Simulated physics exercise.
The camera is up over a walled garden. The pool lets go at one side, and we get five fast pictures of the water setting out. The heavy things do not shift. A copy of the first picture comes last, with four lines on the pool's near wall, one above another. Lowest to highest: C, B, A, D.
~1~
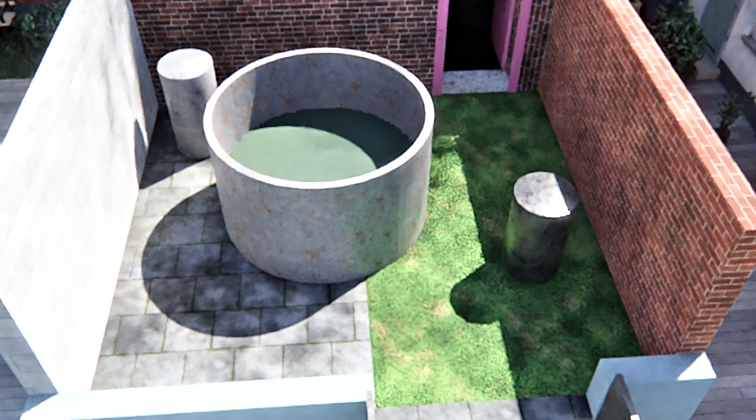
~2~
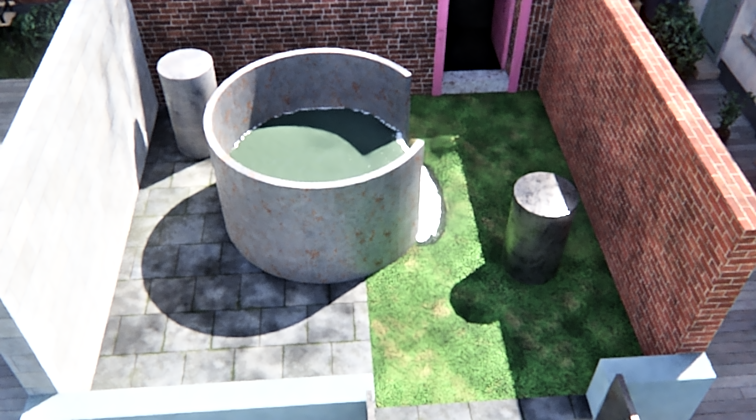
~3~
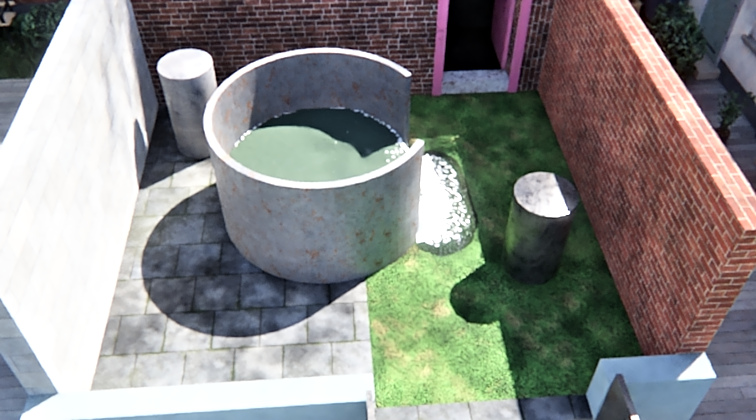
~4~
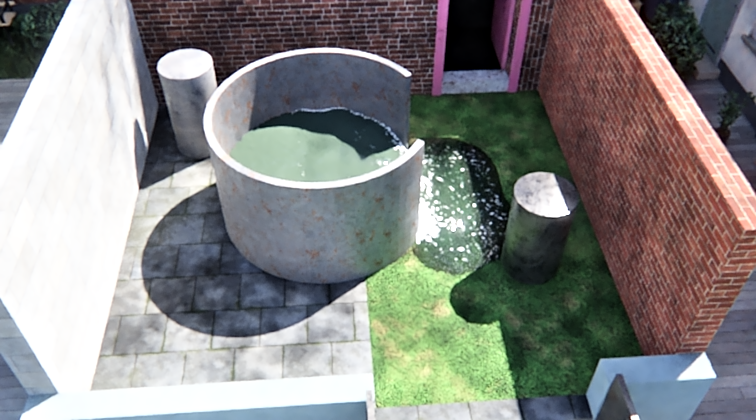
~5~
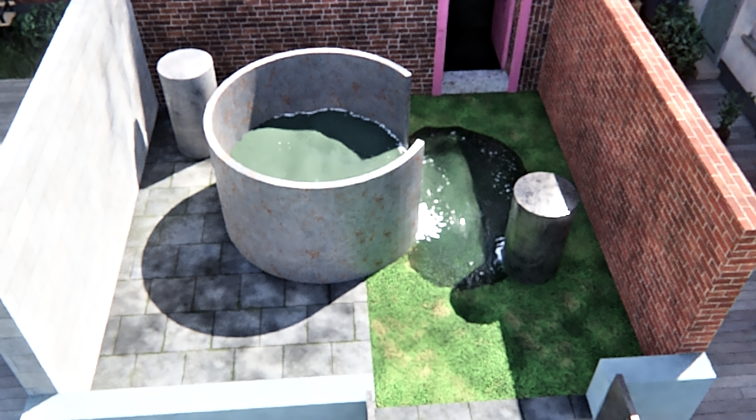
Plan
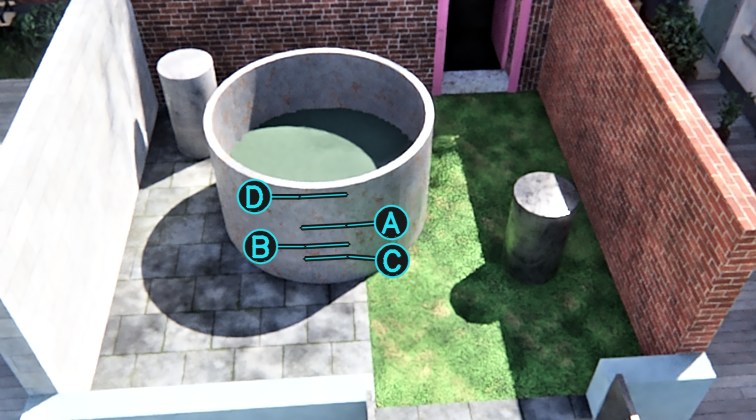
A large round grey concrete pool of dark green water stands in a walled garden, seen from above by a still camera. Pale paving lies left and grass right, with a grey cylinder on each side, a white wall left, a red brick wall right and a pink doorway behind. A section of the pool's right side disappears, and water pours through the gap, foaming white, then spreads darkly across the grass around the right cylinder.
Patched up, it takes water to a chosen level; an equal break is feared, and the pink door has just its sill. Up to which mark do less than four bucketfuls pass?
Level B just does it.
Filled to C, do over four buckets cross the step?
No.
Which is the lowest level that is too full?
That would be A.
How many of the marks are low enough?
Two of them.
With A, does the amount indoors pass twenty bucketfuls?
No.
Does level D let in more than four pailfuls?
Yes, it does.
On the marked copy, A at (324, 226); B at (326, 245); C at (327, 257); D at (322, 195); from the bottom up C, B, A, D.
If A is chosen, about 8 bucketfuls get in.
If B is chosen, a bucket or two gets in.
If C is chosen, nothing gets over.
If D is chosen, dozens of bucketfuls pour in.
